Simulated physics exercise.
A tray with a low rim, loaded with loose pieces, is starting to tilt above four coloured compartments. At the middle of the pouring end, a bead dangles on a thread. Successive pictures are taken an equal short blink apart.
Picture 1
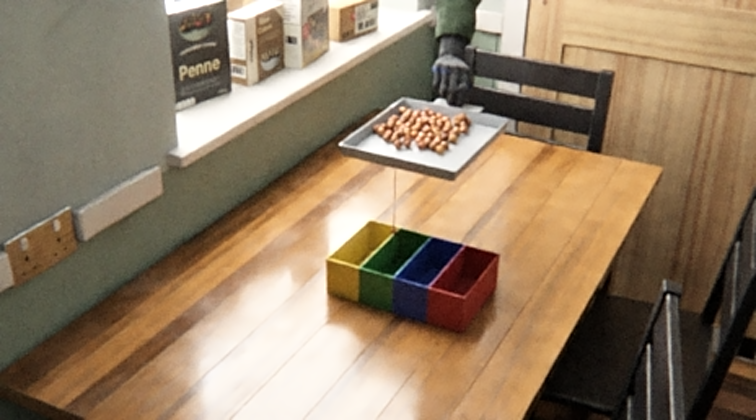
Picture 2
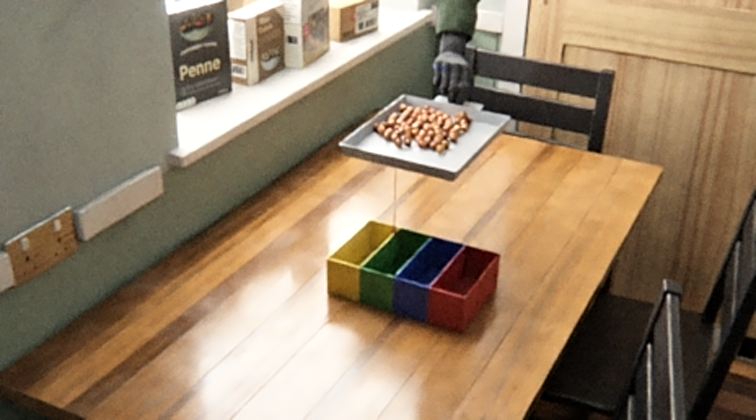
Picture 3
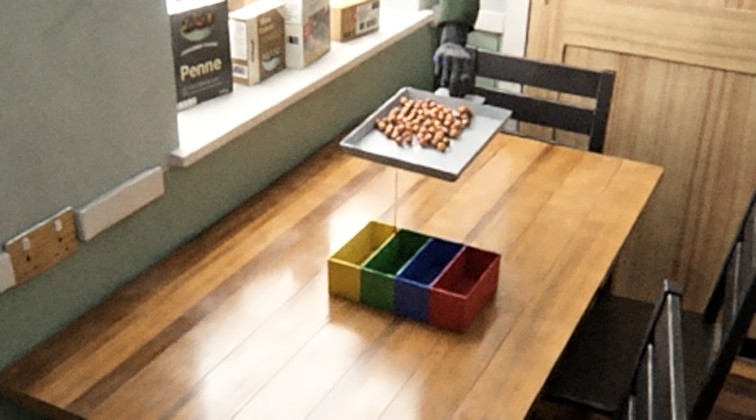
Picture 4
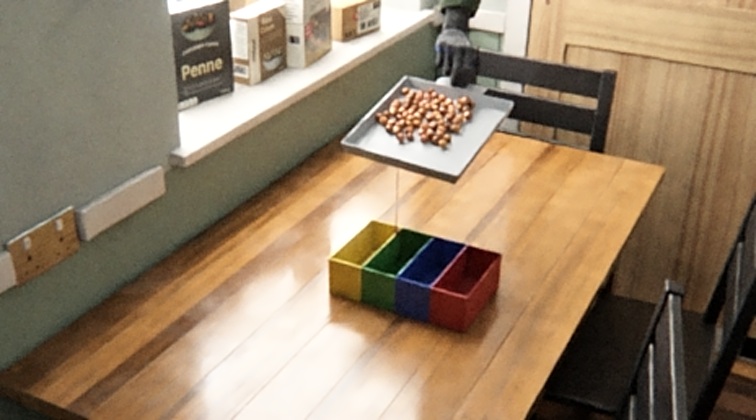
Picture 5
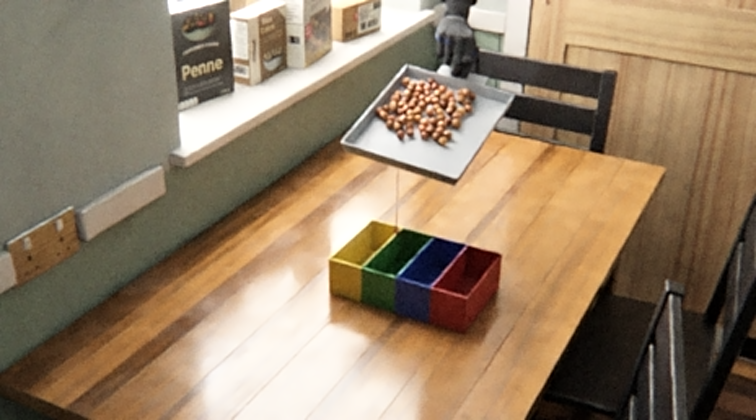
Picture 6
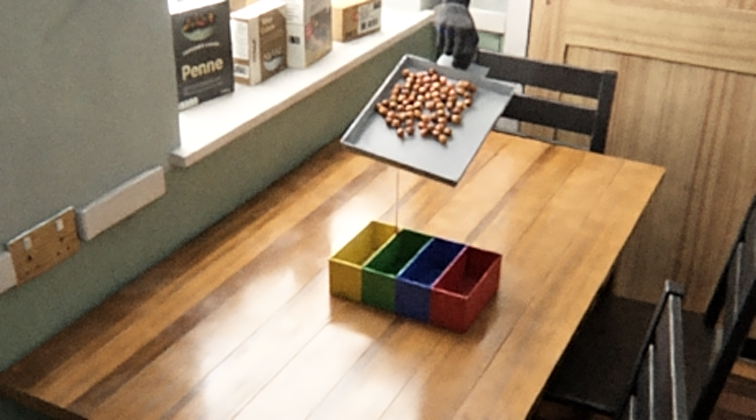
At a wooden table by a windowsill, a dark-gloved hand held a grey tray of hazelnuts above yellow, green, blue and red compartments, then raised its far side, gradually tilting the tray toward the viewer.
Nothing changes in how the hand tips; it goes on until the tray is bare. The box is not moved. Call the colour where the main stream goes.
I call blue.
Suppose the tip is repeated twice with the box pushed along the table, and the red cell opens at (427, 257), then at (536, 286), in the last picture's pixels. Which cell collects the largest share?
The first time it is the cell in red, and the second time it is the yellow cell.
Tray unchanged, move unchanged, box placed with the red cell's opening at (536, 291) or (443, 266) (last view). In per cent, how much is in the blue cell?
First position: Some 0 %; second position: Some 30 %.
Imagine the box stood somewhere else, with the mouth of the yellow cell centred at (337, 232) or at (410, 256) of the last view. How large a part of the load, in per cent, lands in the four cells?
Roughly 90 per cent, then roughly 80 per cent.
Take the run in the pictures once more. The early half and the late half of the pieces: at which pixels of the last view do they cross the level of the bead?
First near (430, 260), later near (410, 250).
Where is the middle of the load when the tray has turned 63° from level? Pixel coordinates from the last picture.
(425, 157).
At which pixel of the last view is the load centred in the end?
Roughly at (422, 293).
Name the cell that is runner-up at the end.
The second spot goes to the cell in green.
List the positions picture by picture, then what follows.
Corners of the pouring end at (343, 144) and (454, 169), level; middle of the load at (419, 126), hazelnuts; bead on its thread at (394, 231); yellow cell at (343, 277); green cell at (376, 286); blue cell at (410, 297); red cell at (446, 307), in the first frame.
Corners of the pouring end at (344, 143) and (454, 169), level; middle of the load at (420, 125), in the second frame.
Corners of the pouring end at (344, 143) and (455, 171), tipped barely, lowest at the right corner; middle of the load at (421, 120), in the third frame.
Corners of the pouring end at (345, 142) and (456, 173), tipped a little, lowest at the right corner; middle of the load at (422, 112), in the fourth frame.
Corners of the pouring end at (345, 141) and (456, 176), tipped clearly, lowest at the right corner; middle of the load at (422, 106), in the fifth frame.
Corners of the pouring end at (345, 141) and (456, 178), tipped clearly, lowest at the right corner; middle of the load at (422, 100); yellow cell at (345, 277); green cell at (378, 287); blue cell at (413, 297); red cell at (448, 307), in the sixth frame.
Soon, tray tipped steeply; nearly all on the tray; a small part falling or outside the box.
A while on, tray tipped right over; most on the tray; a small part in the blue cell; a small part in the red cell; a stray few in the green cell; a stray few falling or outside the box.
Towards the end, tray tipped past a quarter turn; about two thirds in the blue cell; about a quarter in the green cell; a small part in the red cell; a small part in the yellow cell; a stray few falling or outside the box.
Finally, tray tipped past a quarter turn; about two thirds in the blue cell; about a quarter in the green cell; a small part in the red cell; a small part in the yellow cell; a small part outside the box.
